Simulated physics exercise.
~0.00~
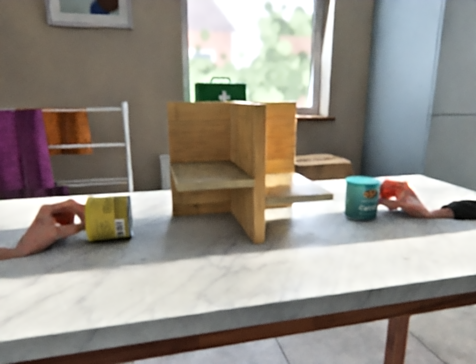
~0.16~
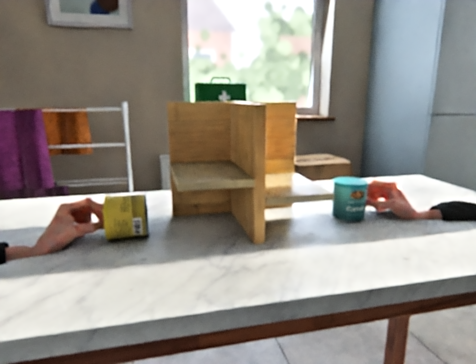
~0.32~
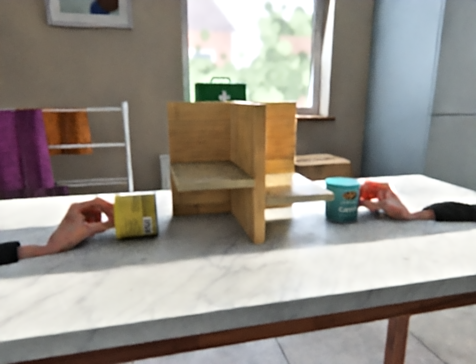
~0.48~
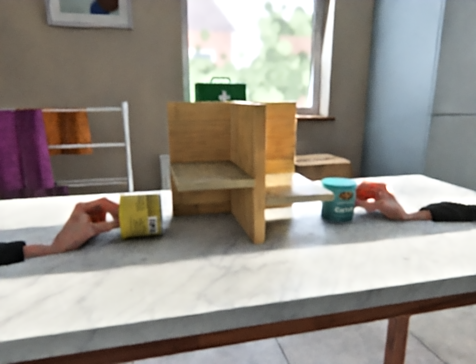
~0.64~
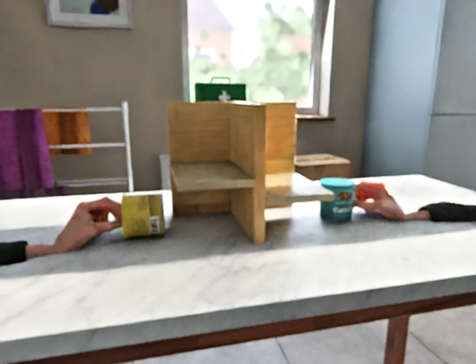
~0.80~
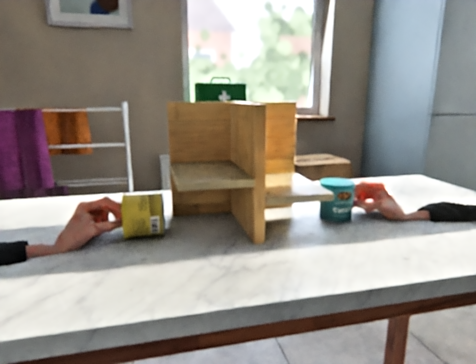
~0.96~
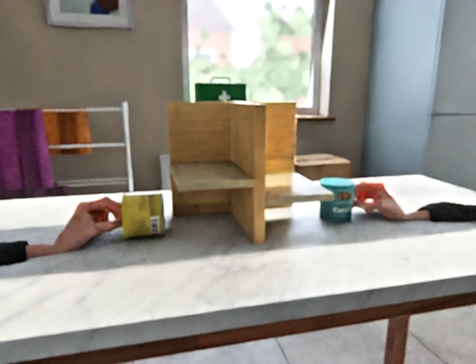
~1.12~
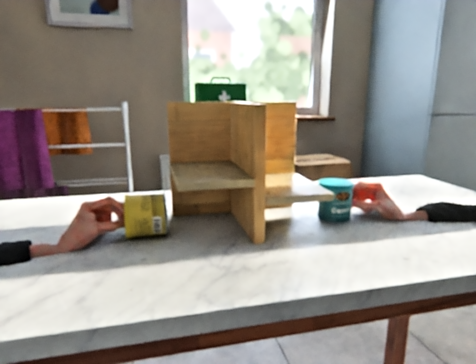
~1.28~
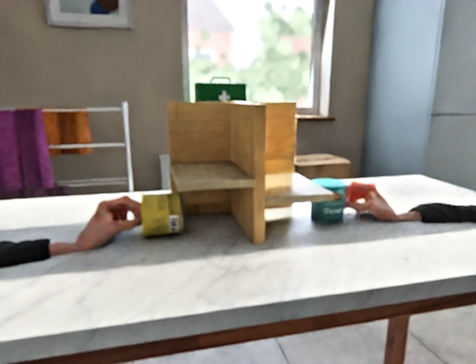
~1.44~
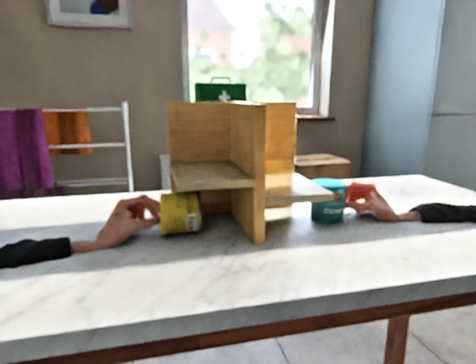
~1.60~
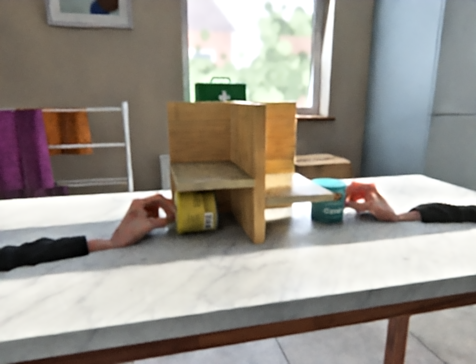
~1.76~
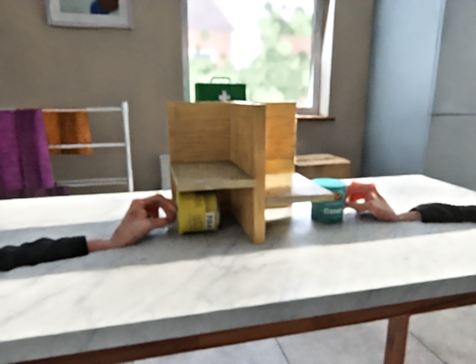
On a marble-topped table, two hands push tins toward a wooden rack, the yellow sliding under its shelf, the turquoise stopping at the edge.
